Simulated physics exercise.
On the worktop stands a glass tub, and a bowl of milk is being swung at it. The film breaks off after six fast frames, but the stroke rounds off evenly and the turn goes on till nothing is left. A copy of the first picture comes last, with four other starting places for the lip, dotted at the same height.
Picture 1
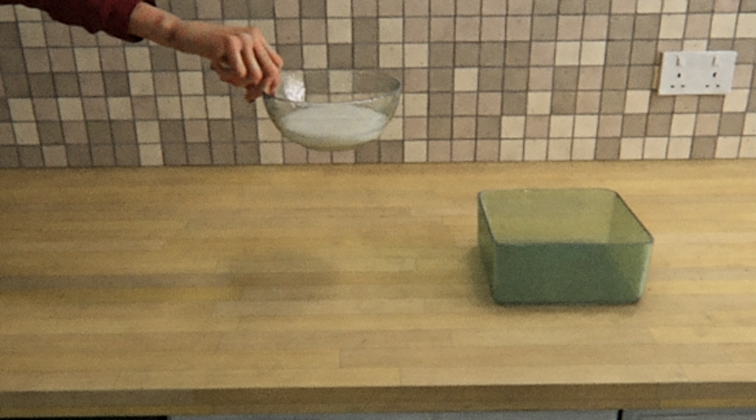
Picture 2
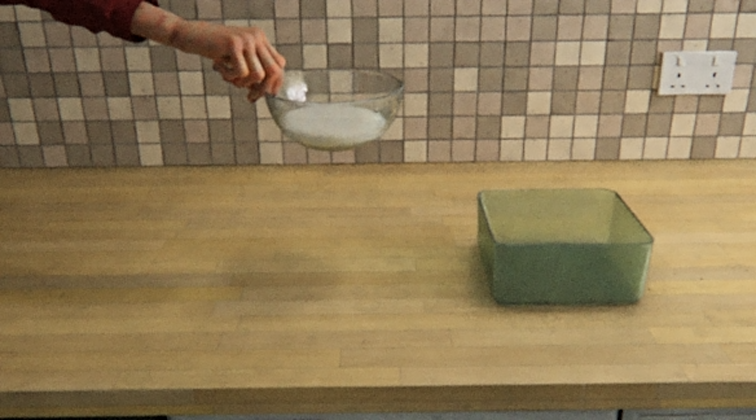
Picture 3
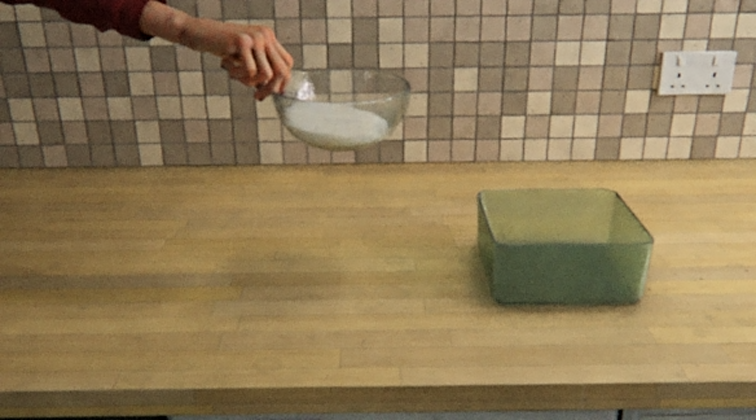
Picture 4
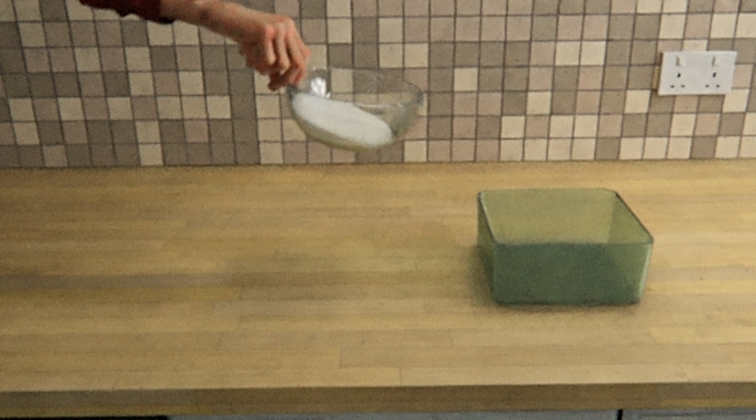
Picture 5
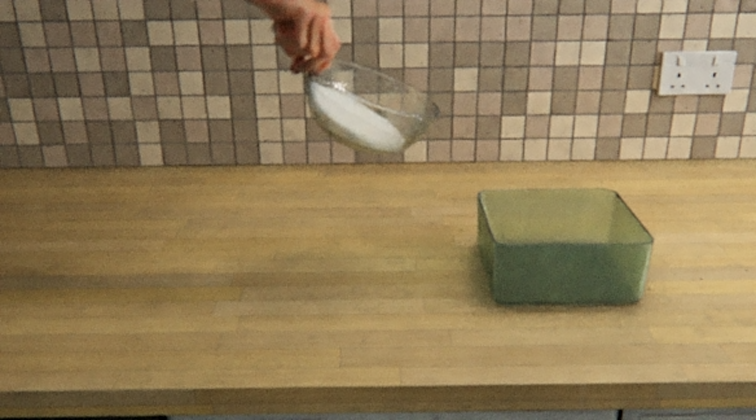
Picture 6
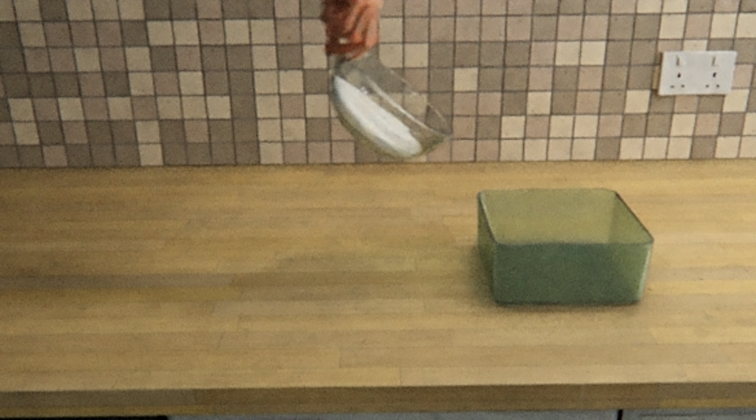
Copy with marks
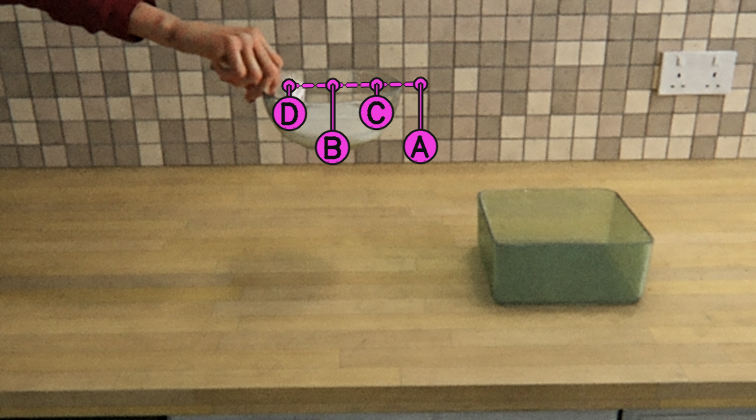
A hand holding a glass bowl of milk moves right above a wooden worktop, tilting it steeply toward a green glass tub.
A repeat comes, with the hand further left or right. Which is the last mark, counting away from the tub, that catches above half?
Go for C.
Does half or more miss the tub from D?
Yes, that goes wrong.
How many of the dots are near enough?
Two of them.
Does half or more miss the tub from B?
Yes.
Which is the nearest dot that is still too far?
That is dot B.
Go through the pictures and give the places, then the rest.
Upright, lip at (399, 84); tub from (492, 302) to (642, 300); nothing has left yet, in the first frame.
Upright, lip at (401, 84); nothing has left yet, in the second frame.
Upright, lip at (408, 85); nothing has left yet, in the third frame.
Tipped about 8°, lip at (422, 93); nothing has left yet, in the fourth frame.
Tipped about 21°, lip at (438, 109); nothing has left yet, in the fifth frame.
Tipped about 39°, lip at (450, 130); nothing has left yet, in the sixth frame.
On the marked copy, A at (420, 84); B at (332, 85); C at (376, 84); D at (289, 85).
For dot A, about 75 % lands in the tub, 10 % falls short and 15 % goes beside or beyond.
For dot B, about 11 % lands in the tub, 83 % falls short and 6 % goes beside or beyond.
For dot C, about 70 % lands in the tub, 10 % falls short and 20 % goes beside or beyond.
For dot D, about 0 % lands in the tub, 95 % falls short and 5 % goes beside or beyond.
